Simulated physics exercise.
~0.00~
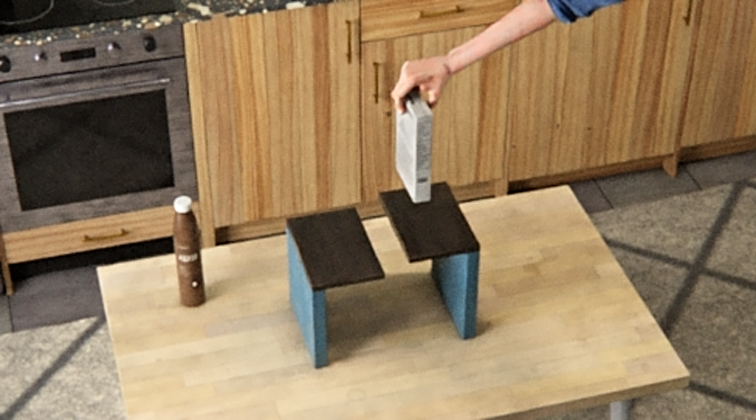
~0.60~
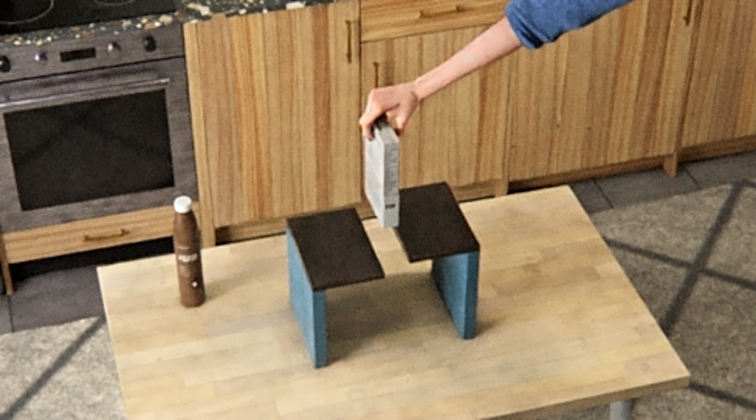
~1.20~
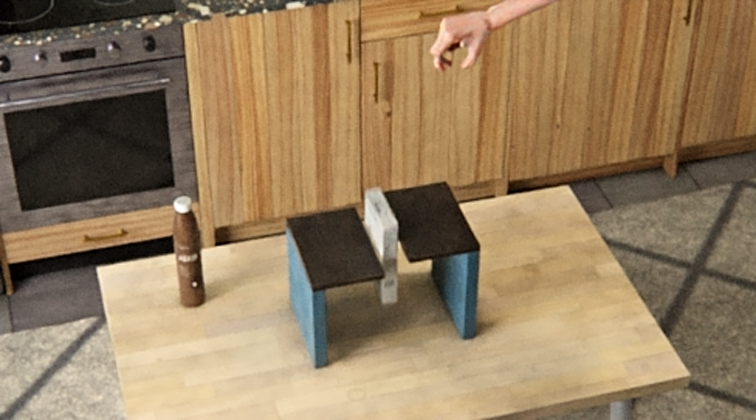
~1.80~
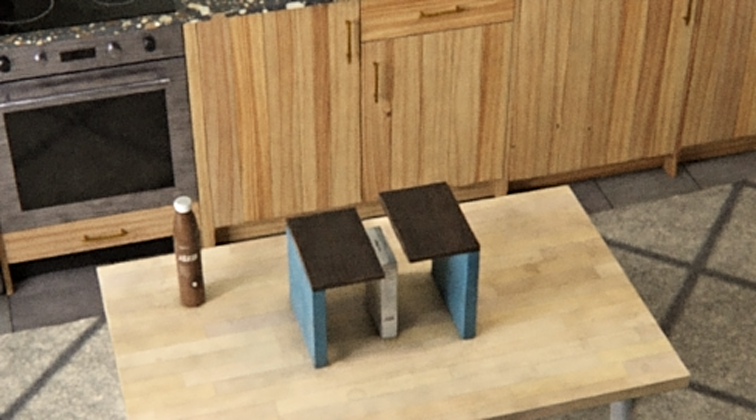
The footage shows a hand moving a white packet left over the gap between two dark ledges on blue supports, then letting go and drawing back as the packet drops upright through the gap to the wooden table, while a brown bottle stays in place.
